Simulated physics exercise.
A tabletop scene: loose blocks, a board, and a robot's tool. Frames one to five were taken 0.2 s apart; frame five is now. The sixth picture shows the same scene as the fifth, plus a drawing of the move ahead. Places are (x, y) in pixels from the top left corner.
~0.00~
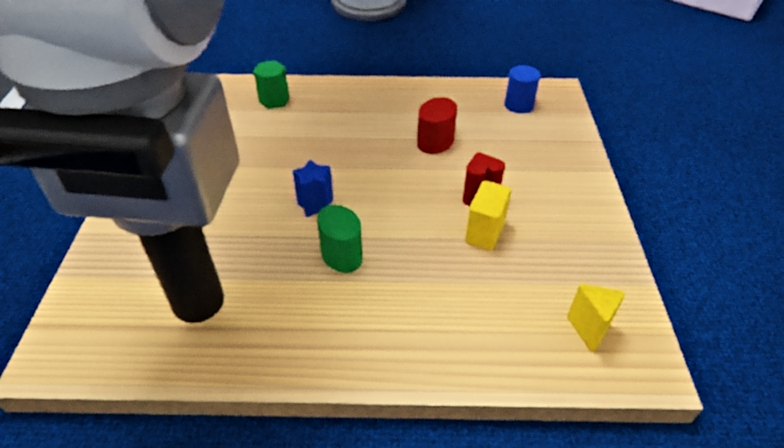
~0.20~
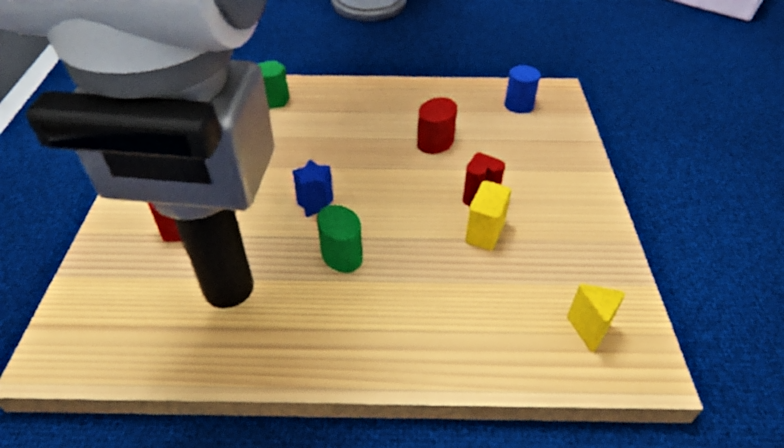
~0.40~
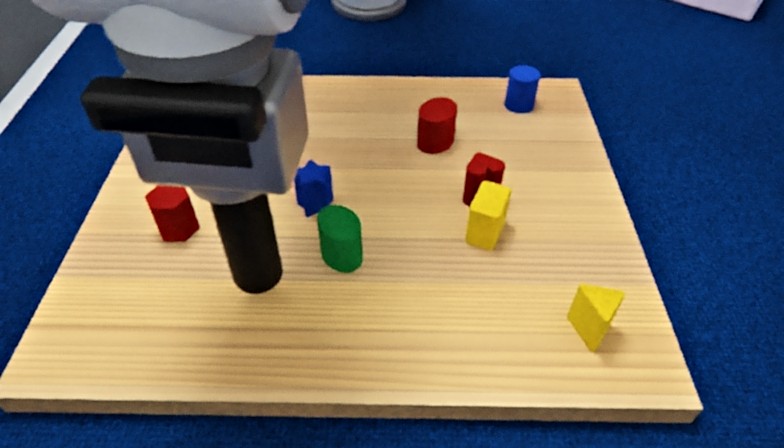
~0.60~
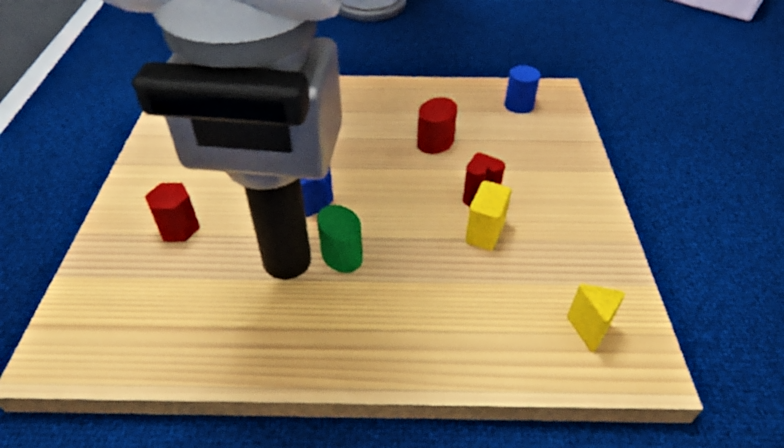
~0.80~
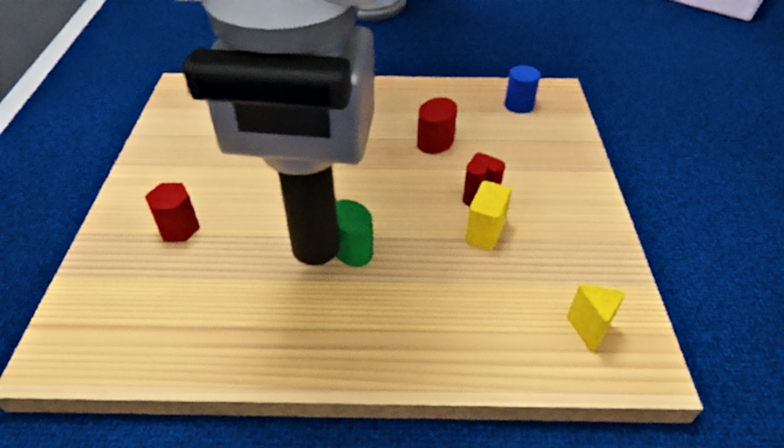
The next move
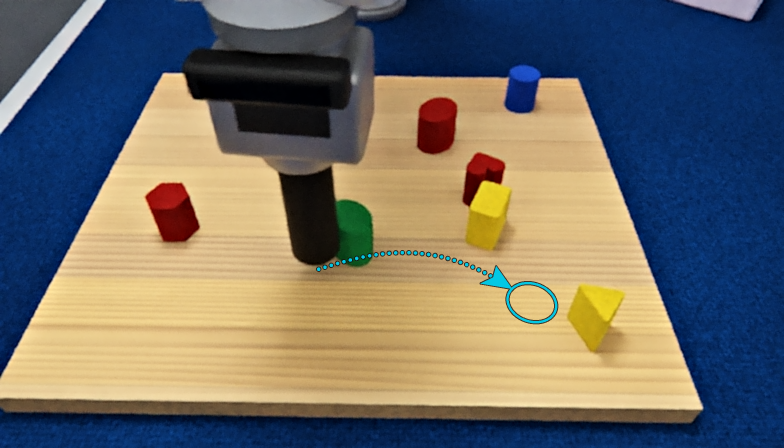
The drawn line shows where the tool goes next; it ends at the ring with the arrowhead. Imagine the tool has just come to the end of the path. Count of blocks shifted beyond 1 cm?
Count: 1.
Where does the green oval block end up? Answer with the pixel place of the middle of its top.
Most likely (406, 190).
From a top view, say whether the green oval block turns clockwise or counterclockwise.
From above, the green oval block will be seen to turn anti-clockwise.
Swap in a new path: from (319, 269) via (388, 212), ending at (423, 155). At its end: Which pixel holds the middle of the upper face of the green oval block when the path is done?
Around pixel (452, 152).
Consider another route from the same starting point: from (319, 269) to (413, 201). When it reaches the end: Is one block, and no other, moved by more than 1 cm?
My answer is yes.
The drawn path runs from (319, 269) by way of (392, 253) and (465, 264) to (532, 302).
On the path given first. One third of the way, tool at (393, 233); green oval block at (404, 190), turned 70° anticlockwise.
Two thirds of the way, tool at (468, 244); green oval block at (406, 190), turned 70° anticlockwise.
At the end, tool at (538, 283); green oval block at (406, 190), turned 70° anticlockwise; yellow rectangle not moved.
